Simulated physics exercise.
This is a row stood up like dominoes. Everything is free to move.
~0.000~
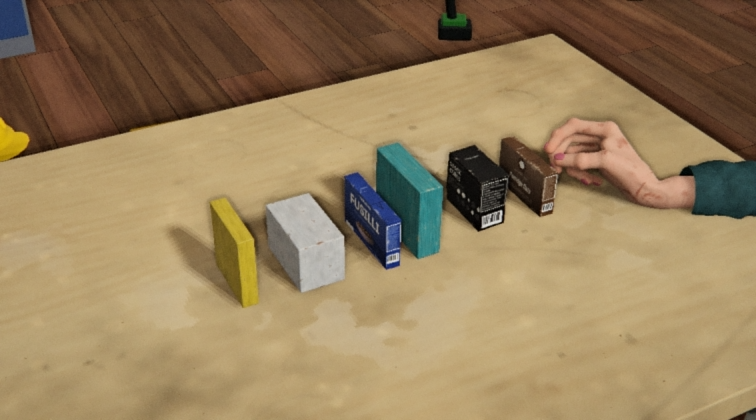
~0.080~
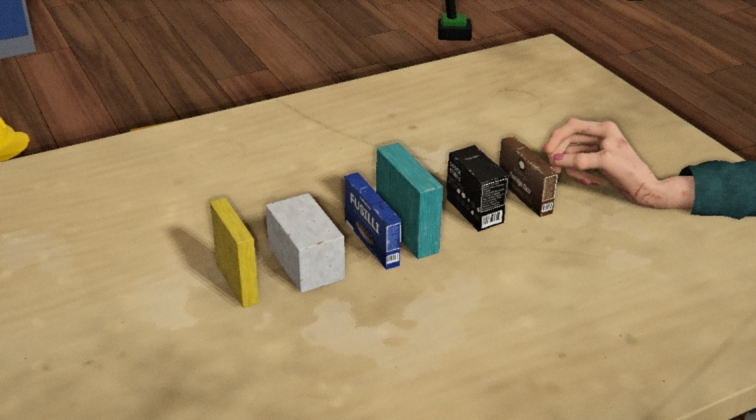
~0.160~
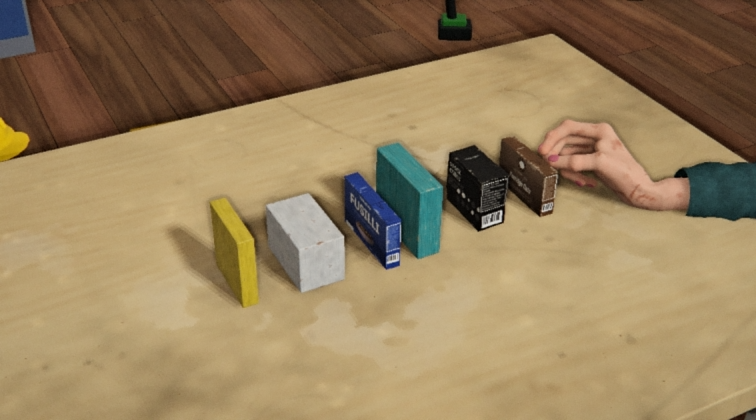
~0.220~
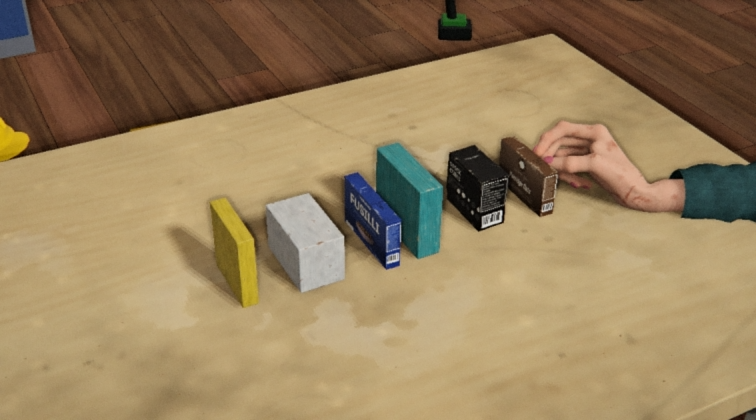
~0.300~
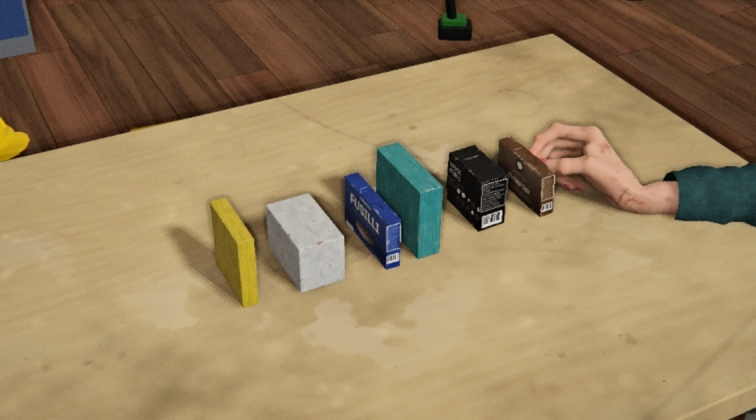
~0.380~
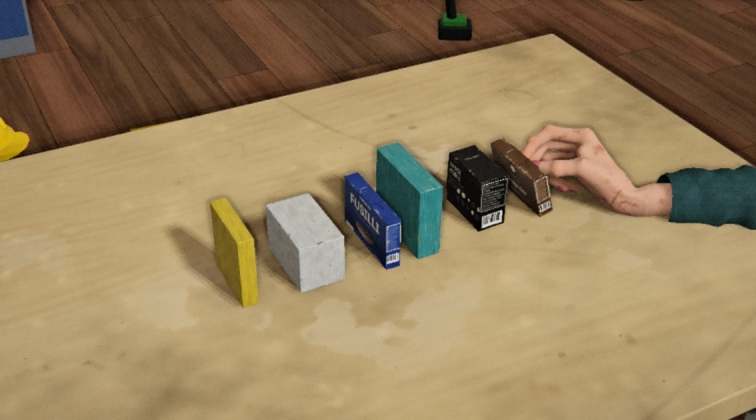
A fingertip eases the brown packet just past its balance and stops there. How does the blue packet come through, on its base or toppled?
The blue packet keeps standing.
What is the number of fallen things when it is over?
In all, 1.
After 0.58 s, brown packet 53° over.
After 0.78 s, brown packet 91° over.
After 1.08 s, brown packet 90° over.
At rest (1.5 s), all 4 in place. Seen from the same camera at the end, blue packet near (372, 221).
